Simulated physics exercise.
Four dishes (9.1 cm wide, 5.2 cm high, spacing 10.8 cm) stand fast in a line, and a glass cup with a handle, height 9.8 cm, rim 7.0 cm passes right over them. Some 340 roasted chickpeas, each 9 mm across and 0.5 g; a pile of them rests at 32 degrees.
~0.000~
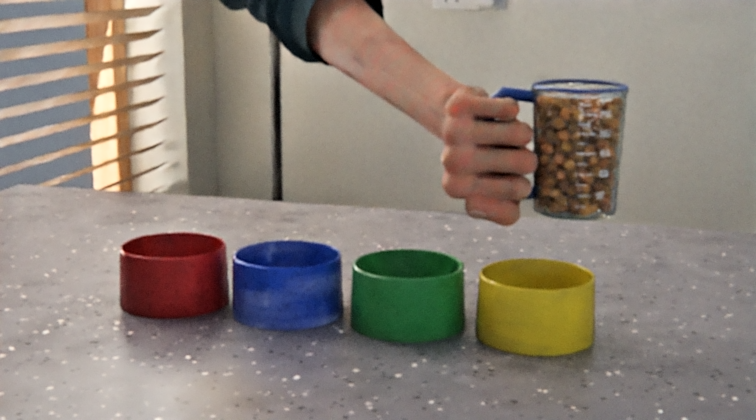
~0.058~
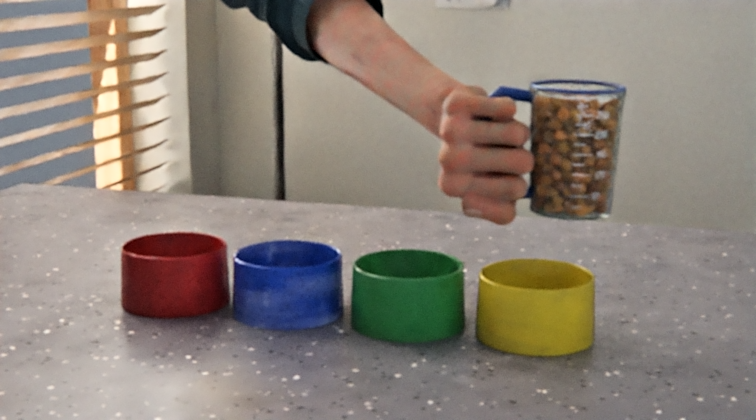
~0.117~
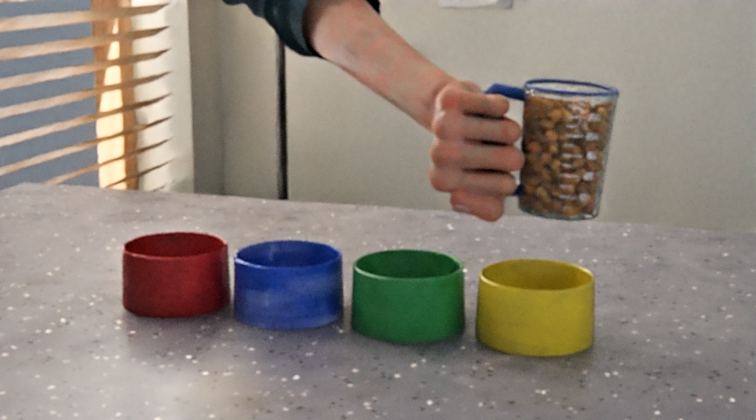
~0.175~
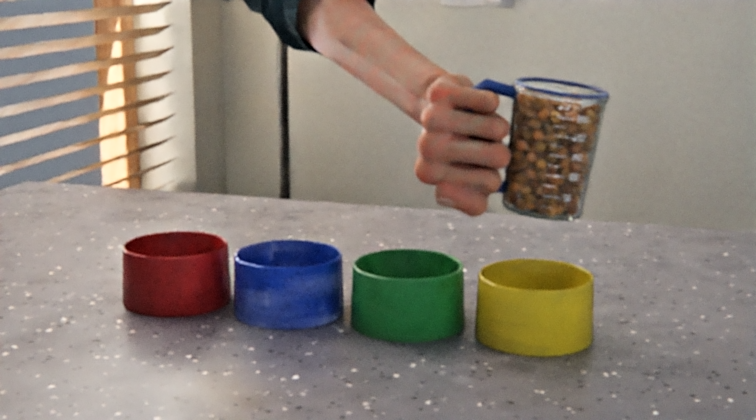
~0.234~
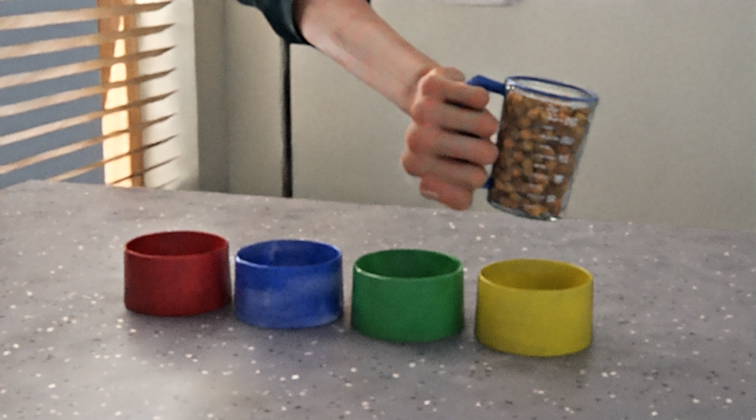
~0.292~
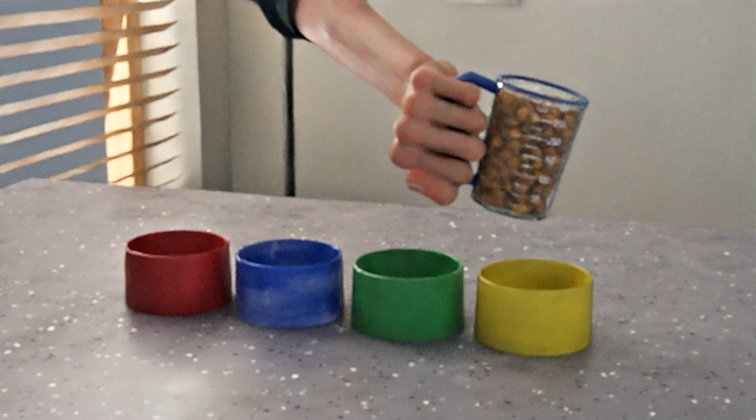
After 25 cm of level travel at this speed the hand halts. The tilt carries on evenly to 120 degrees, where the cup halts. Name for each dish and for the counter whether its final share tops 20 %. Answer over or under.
Red dish: Under; blue dish: Under; green dish: Over; yellow dish: Under; on the counter: Over.
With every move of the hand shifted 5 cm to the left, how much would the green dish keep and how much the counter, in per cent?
In that case green 0, counter 0.
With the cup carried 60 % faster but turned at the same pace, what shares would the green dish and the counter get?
Then: Green 40, counter 50.
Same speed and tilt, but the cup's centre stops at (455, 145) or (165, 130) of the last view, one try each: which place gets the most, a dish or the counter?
The winner: Yellow; blue.
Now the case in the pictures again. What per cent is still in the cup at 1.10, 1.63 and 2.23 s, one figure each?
About 100, 90, 15.
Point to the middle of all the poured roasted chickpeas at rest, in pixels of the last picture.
Near (366, 307).
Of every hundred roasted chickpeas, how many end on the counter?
Roughly 50 per cent.
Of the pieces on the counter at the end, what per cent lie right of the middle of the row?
Some 60 per cent.
Then, at 1.10 s, tilt 64 degrees; cup holds 100 %.
After 1.63 s, tilt 96 degrees; cup holds 90 %, green 5 %.
After 2.23 s, tilt 120 degrees; cup holds 15 %, blue 15 %, green 30 %.
In the end, at 3.1 s, red 0 %, blue 10 %, green 40 %, yellow 0 %, counter 50 %.
